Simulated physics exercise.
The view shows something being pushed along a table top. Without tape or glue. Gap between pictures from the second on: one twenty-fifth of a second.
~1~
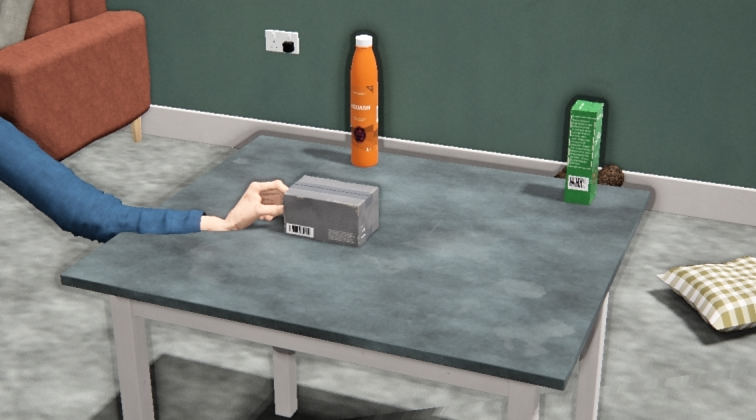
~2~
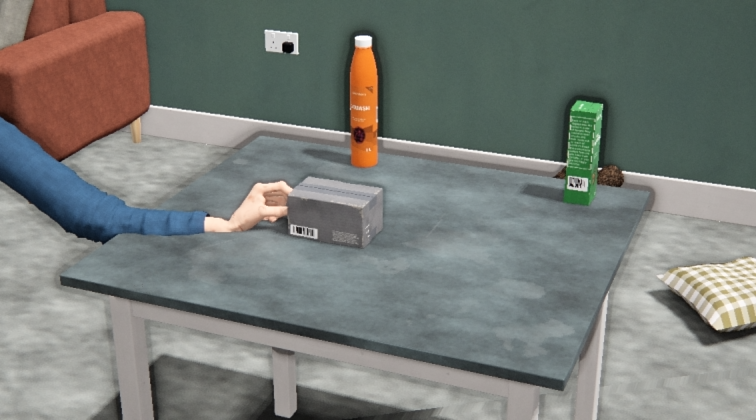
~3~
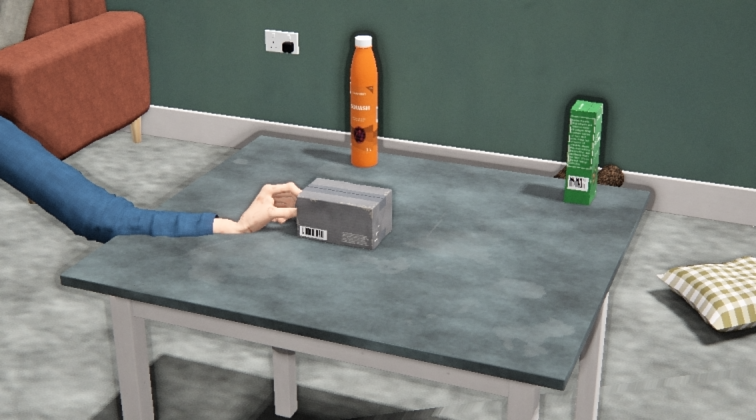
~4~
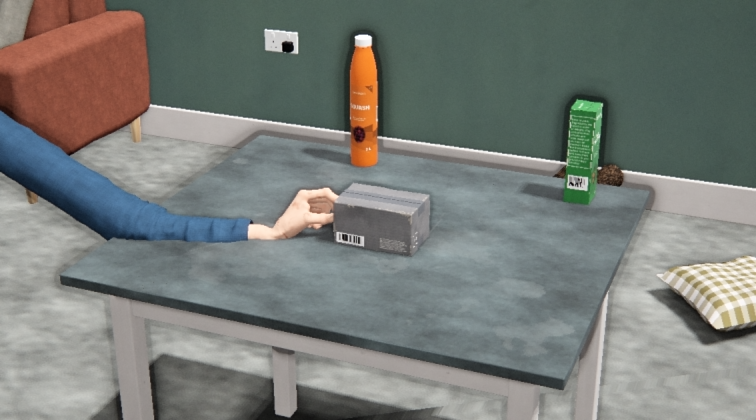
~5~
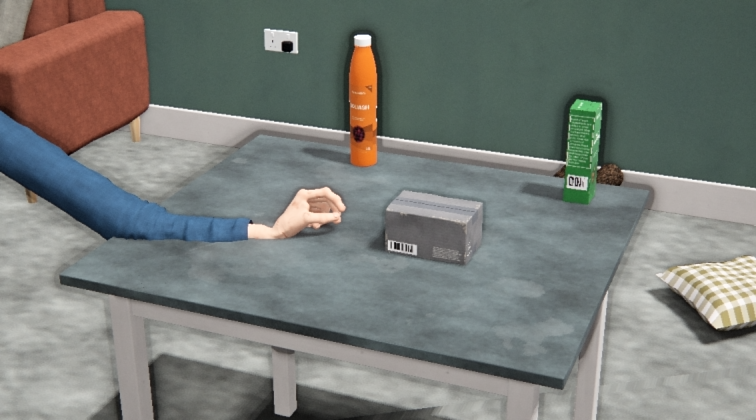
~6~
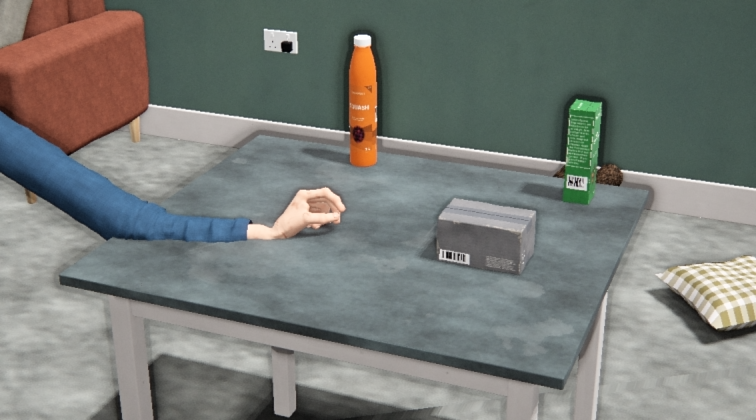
A grey box was pushed slowly to the right by a hand across a table holding an orange bottle and a green carton, then slid farther right on its own after the hand stopped.
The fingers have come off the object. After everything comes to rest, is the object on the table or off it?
My guess is that it does leave the table.
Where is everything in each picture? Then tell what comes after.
In the first picture, under the hand; grey box (331, 211).
In the second picture, under the hand; grey box (335, 212).
In the third picture, under the hand; grey box (345, 213).
In the fourth picture, grey box (382, 219).
In the fifth picture, grey box (434, 227) displaced about its own width.
In the sixth picture, grey box (486, 236) displaced about its own width.
Then, 0.20 s past the last view, grey box now off the table.
Then, 0.30 s past the last view, things are still on the move.
Then, 0.50 s past the last view, as before.
Finally, off the table, grey box.
